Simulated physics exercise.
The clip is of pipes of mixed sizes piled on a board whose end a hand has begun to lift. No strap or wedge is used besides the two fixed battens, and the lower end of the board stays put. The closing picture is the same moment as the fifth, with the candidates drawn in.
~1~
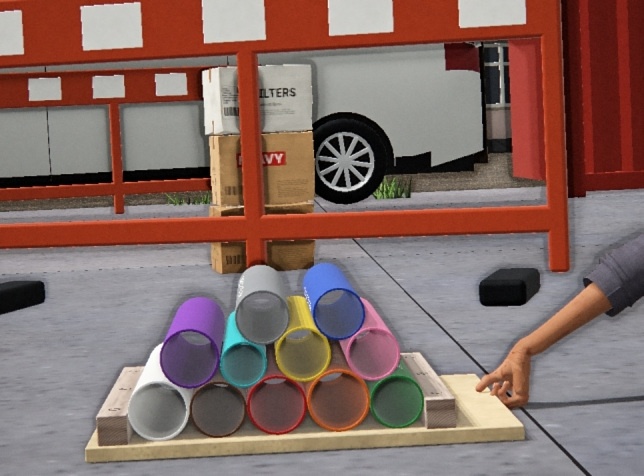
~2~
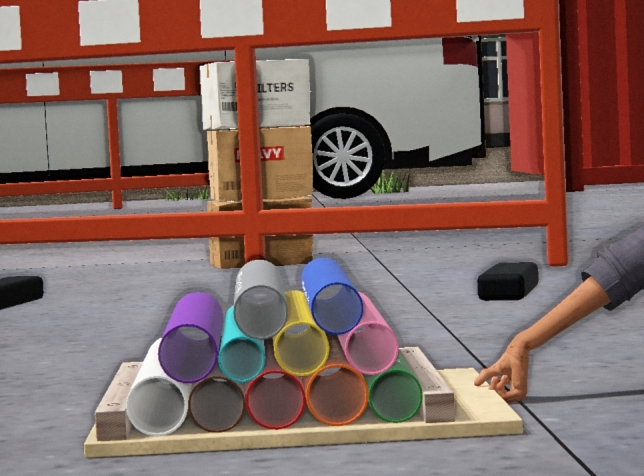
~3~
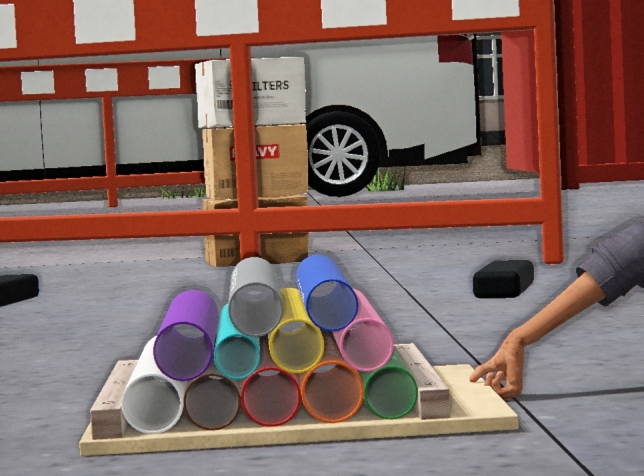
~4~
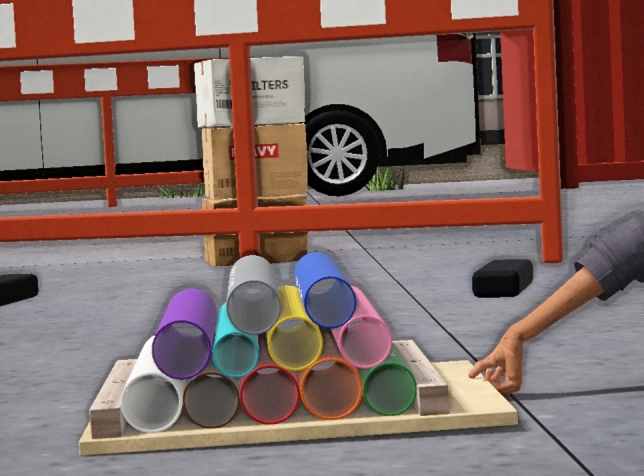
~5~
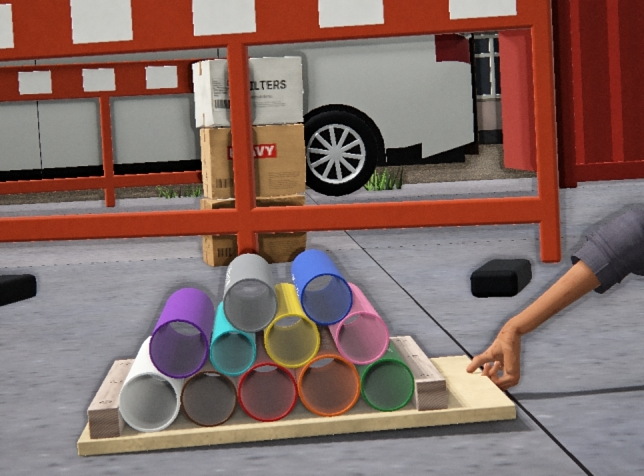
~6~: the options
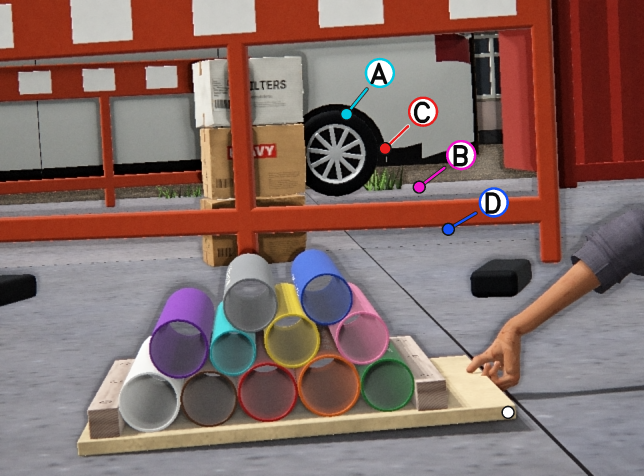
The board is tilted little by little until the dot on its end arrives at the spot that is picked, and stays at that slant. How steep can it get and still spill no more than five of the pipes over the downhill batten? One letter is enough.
Lift it to B and no more.
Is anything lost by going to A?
At A: Yes.
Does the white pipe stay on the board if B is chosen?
Yes.
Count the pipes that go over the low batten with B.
It comes to five.
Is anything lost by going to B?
Yes.
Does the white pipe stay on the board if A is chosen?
Yes, with A.
On the marked copy, A at (347, 114); B at (419, 187); C at (385, 148); D at (448, 229); the white dot at (508, 413).
Following B. Soon after the start, board at 19°.
Later, board at 34°.
In the end, board at 34°, five over the low batten.
As for the rest, A six over the low batten; C six over the low batten; D one over the low batten (grey).
